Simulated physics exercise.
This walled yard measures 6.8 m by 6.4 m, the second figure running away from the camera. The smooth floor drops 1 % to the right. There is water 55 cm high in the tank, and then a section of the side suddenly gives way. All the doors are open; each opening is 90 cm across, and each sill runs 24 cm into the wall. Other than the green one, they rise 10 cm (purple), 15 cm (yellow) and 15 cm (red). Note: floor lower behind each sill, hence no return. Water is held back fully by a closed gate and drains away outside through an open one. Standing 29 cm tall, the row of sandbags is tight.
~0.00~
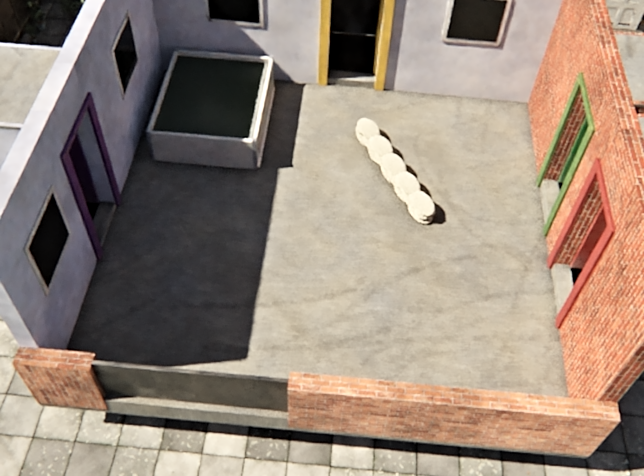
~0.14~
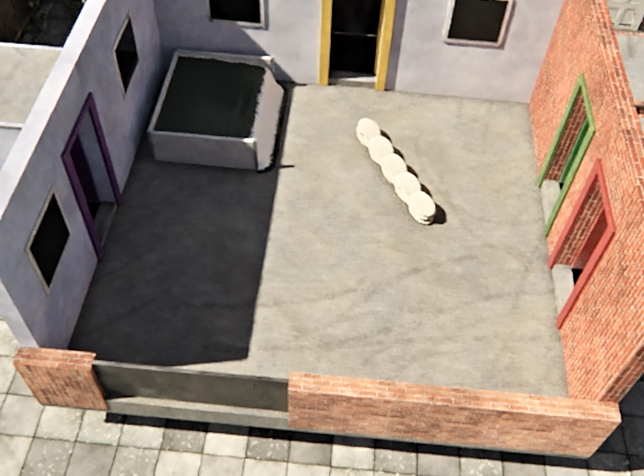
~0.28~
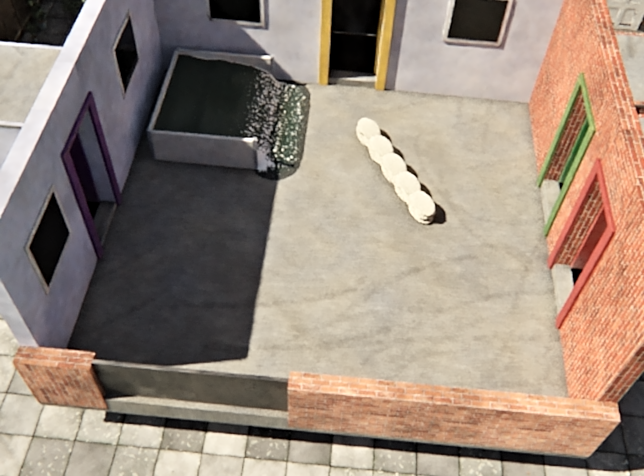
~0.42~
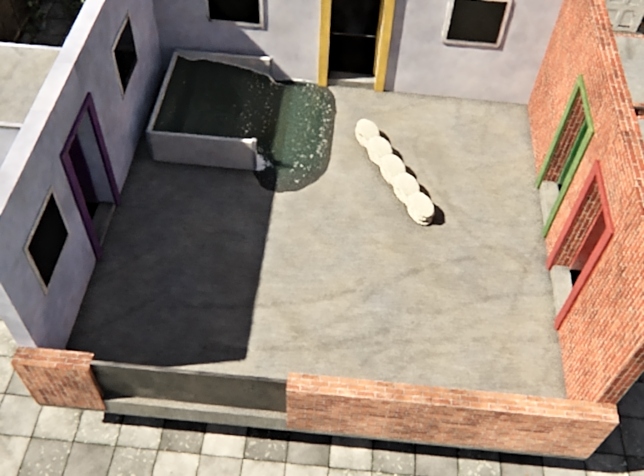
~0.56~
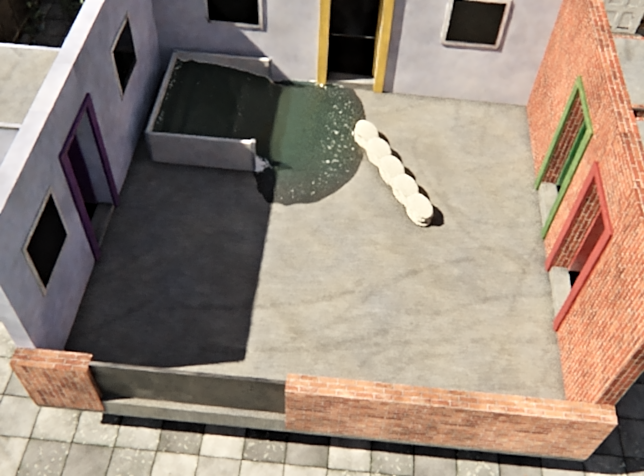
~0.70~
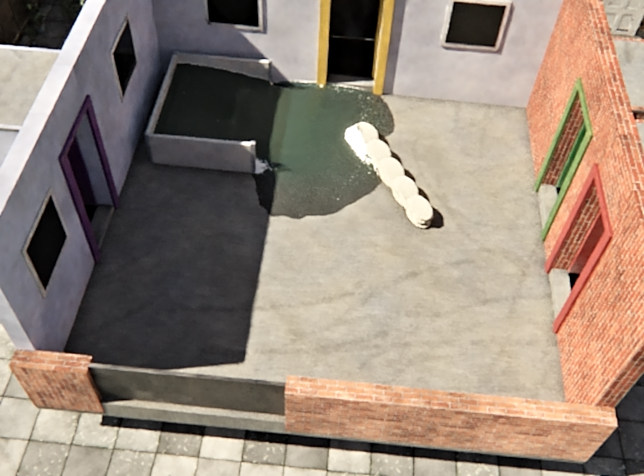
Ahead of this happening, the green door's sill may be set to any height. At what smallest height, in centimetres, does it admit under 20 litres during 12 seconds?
At about 6 centimetres.
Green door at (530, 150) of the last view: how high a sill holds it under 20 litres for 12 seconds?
About 20 cm.
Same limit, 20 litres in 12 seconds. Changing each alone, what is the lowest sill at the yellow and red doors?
Some 10.5 cm for yellow, some 8.5 cm for red.
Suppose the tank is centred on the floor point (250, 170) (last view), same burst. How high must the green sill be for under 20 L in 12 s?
Then roughly 7.0 cm.
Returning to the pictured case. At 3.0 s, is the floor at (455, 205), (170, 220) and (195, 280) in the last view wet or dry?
In the order asked: Untouched, untouched, untouched.
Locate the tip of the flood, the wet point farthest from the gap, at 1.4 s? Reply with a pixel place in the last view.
Lab note: Front tip approx. (502, 128).
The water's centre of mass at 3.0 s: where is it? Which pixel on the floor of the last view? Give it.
The water is centred near (366, 168).
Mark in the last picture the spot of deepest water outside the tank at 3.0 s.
Check close to (521, 116).
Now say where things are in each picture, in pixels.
The tank at (213, 97) is whole and still, 55 cm deep; the green door at (561, 165) is dry, in the first picture.
The front is at (268, 167), 0.2 m from the gap at (263, 116); 0.4 m2 of floor is wet, 55 cm left at the back, in the second picture.
Water pours out at (263, 117) and has run 0.7 m, to (298, 156); about 10 cm deep outside, 55 cm at the back, in the third picture.
The front is at (326, 158), 1.2 m from the gap at (262, 119); 2.8 m2 of floor is wet, 52 cm left at the back, in the fourth picture.
The gap is at (261, 120), the front 1.7 m out at (356, 159); the back of the tank holds 46 cm, in the fifth picture.
The front is at (386, 133), 2.2 m from the gap at (261, 122); 5.4 m2 of floor is wet, 47 cm left at the back; the green door at (559, 170), 5.0 m from the gap, is still 2.7 m from the nearest water, in the sixth picture.
After 1.4 s water covers 25 % of the floor, deepest (36 cm) near (351, 141); it has not reached the green door.
After 3.0 s water covers 50 % of the floor, deepest (29 cm) near (521, 116); 6 cm at the green door, 0 litres in over its 21 cm sill.
After 12.0 s water covers 95 % of the floor, deepest (8 cm) near (131, 165); 7 cm at the green door, 0 litres in over its 21 cm sill.
At the green door as built, the water arrived by 2.7 s and peaked near 10 cm at 10.2 s.
With a sill of 5 cm, 32 litres would have come in within the 12 s; with 7 cm, 10 litres. So under 20 litres takes about 6 cm.
